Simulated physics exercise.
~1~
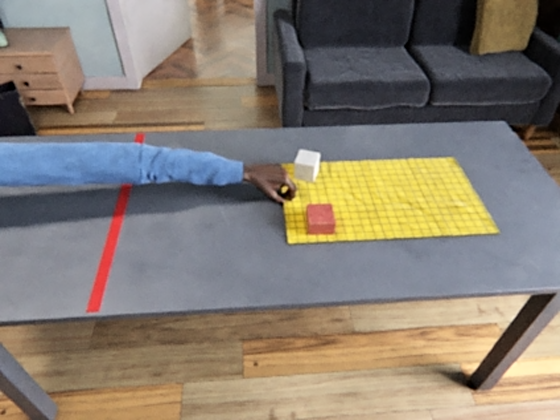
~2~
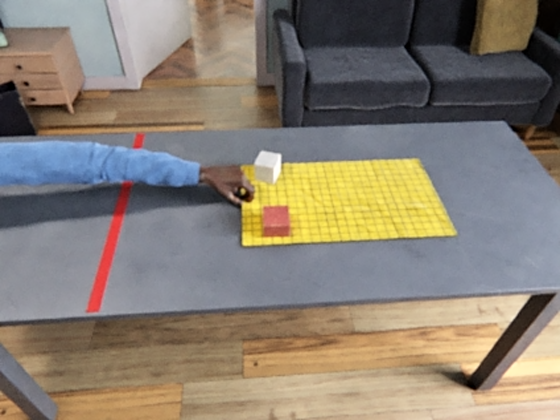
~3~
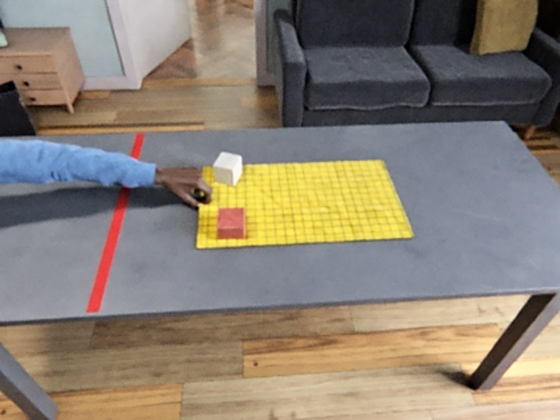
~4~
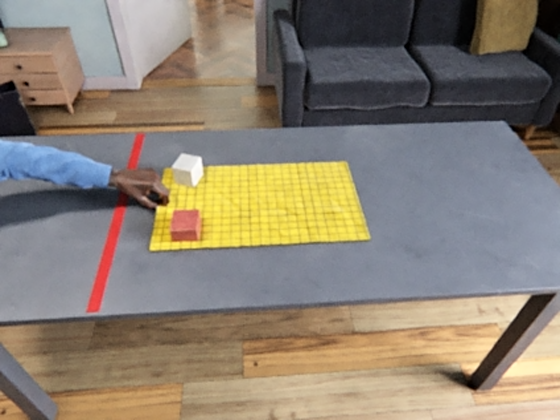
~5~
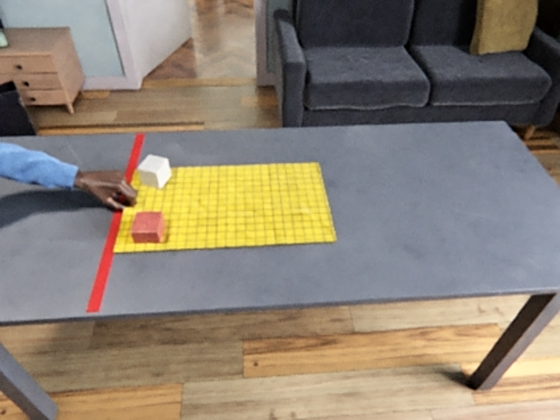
A yellow place mat with a grid pattern lies on a grey table, carrying a white block and a red block near its left edge. A hand in a blue sleeve grips that edge and pulls the mat left toward a strip of red tape. The mat slides steadily across the table, and both blocks ride along with it, keeping their places on the cloth. The arm draws farther back as the mat nears the strip. At the end, the mat's left edge is at the tape, with the white block and the red block still aboard.
